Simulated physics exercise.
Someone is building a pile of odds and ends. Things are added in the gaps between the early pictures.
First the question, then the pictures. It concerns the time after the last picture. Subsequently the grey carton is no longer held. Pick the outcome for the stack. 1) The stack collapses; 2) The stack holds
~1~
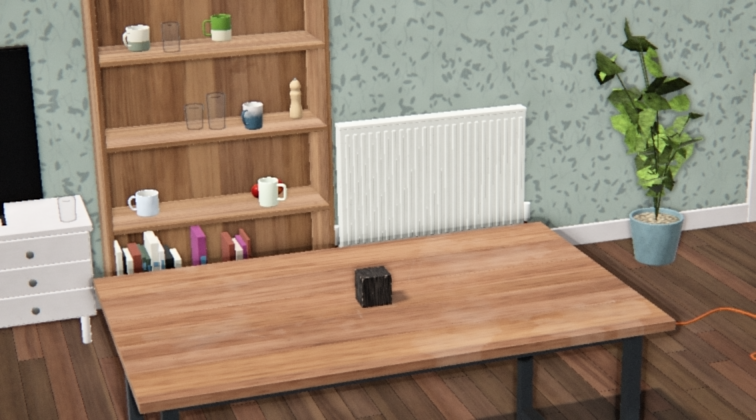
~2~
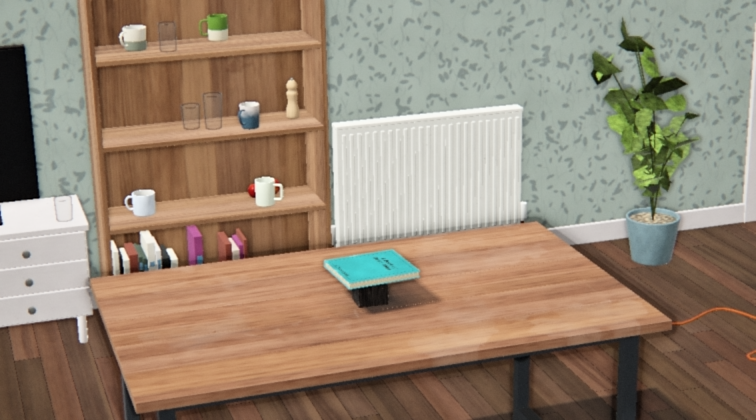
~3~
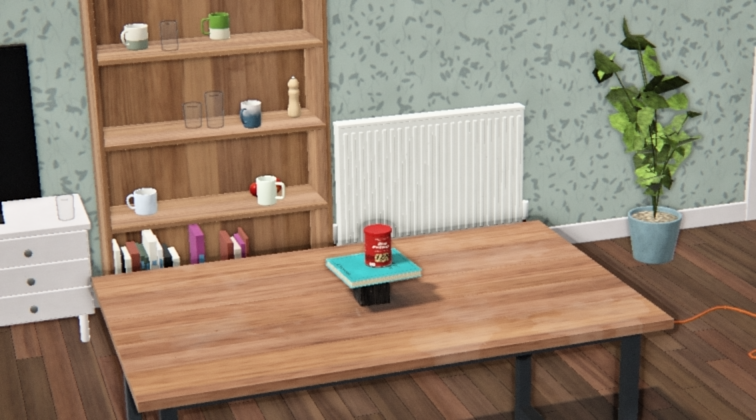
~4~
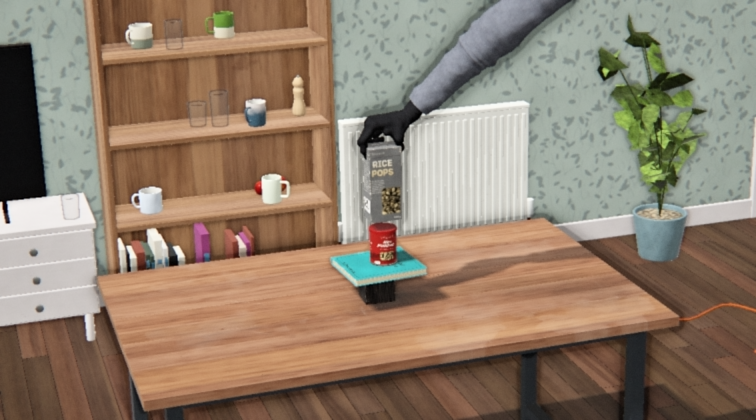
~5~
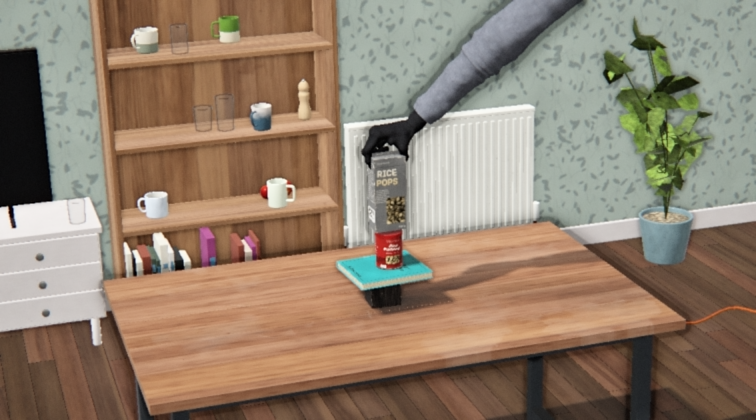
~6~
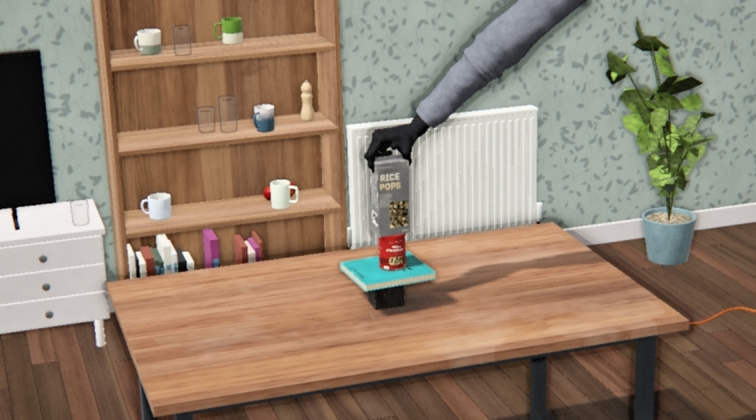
Option 2: The stack holds.
Then, 0.20 s past the last view, things are still on the move.
Then, 0.60 s past the last view, nothing moves.
Then, 1.10 s past the last view, grey carton resting near (390, 196).
Finally, all 4 still in place. Final places as the last picture's camera would see them, grey carton near (390, 196). The pile holds.
